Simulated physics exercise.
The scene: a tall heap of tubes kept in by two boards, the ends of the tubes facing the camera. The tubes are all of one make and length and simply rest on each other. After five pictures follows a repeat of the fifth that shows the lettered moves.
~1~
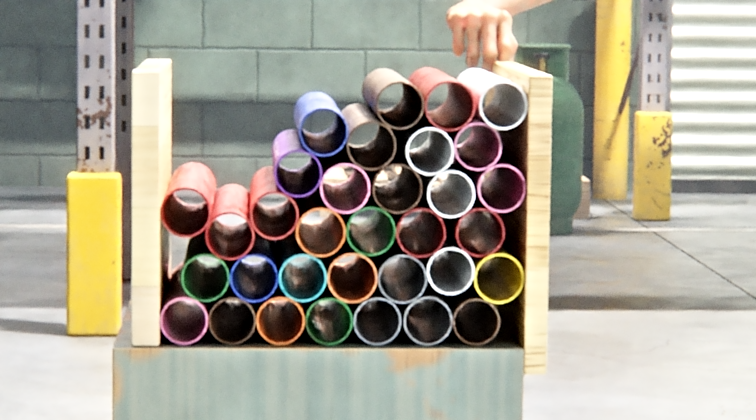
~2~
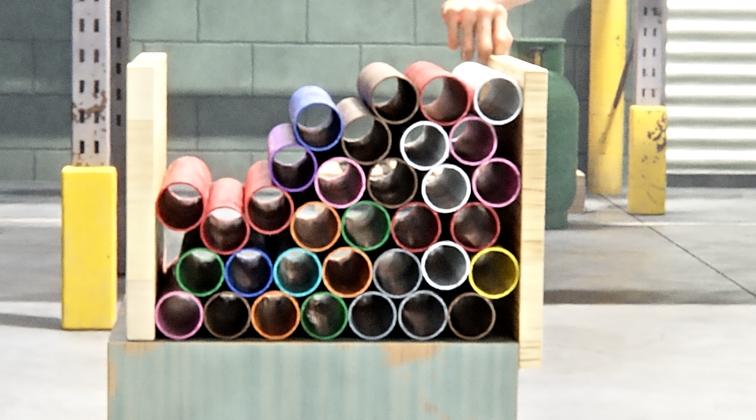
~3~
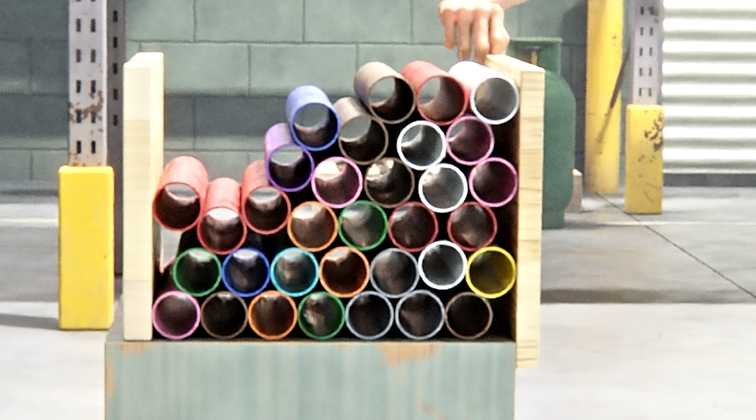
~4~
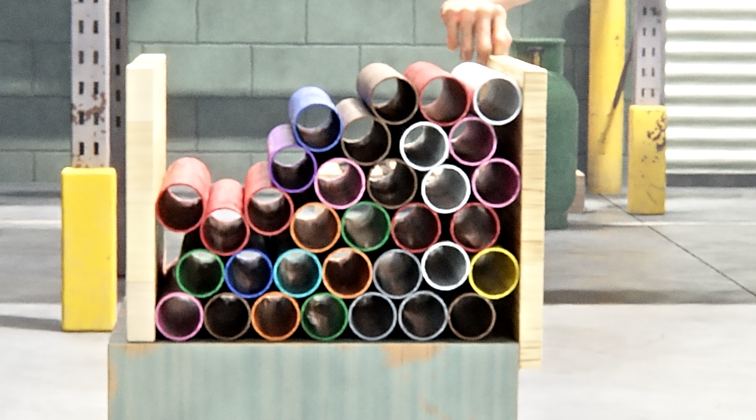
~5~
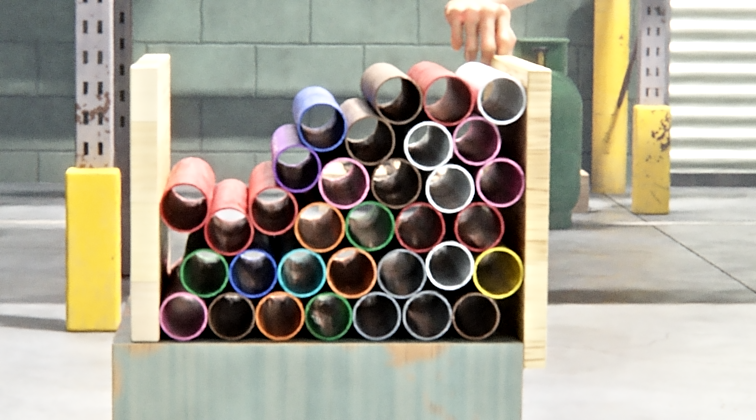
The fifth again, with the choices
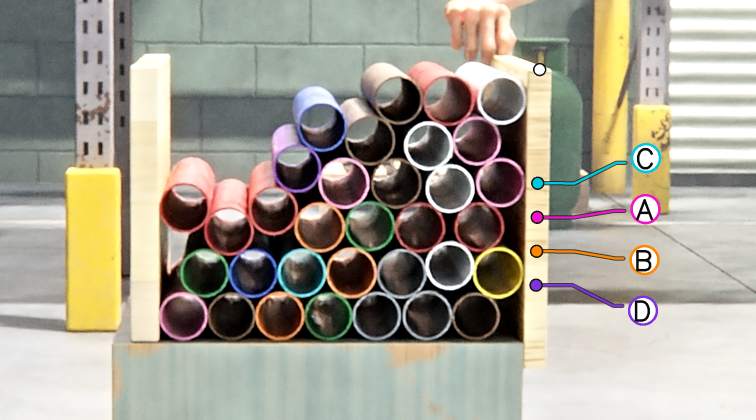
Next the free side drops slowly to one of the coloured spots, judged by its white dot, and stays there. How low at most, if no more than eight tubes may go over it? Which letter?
The last mark within the limit is D.
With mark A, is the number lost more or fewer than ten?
At A, fewer than ten.
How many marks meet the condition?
Four of them.
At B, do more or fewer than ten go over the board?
Fewer than ten.
On the marked copy, A at (537, 217); B at (537, 251); C at (538, 183); D at (536, 285); the white dot at (540, 69).
Taking D. A third of the way, top of the board (526, 163).
Two thirds of the way, top of the board (524, 269).
When it is over, top of the board (524, 284), about four out over the board.
As for the rest, A one out over the board; B about four out over the board; C one out over the board.
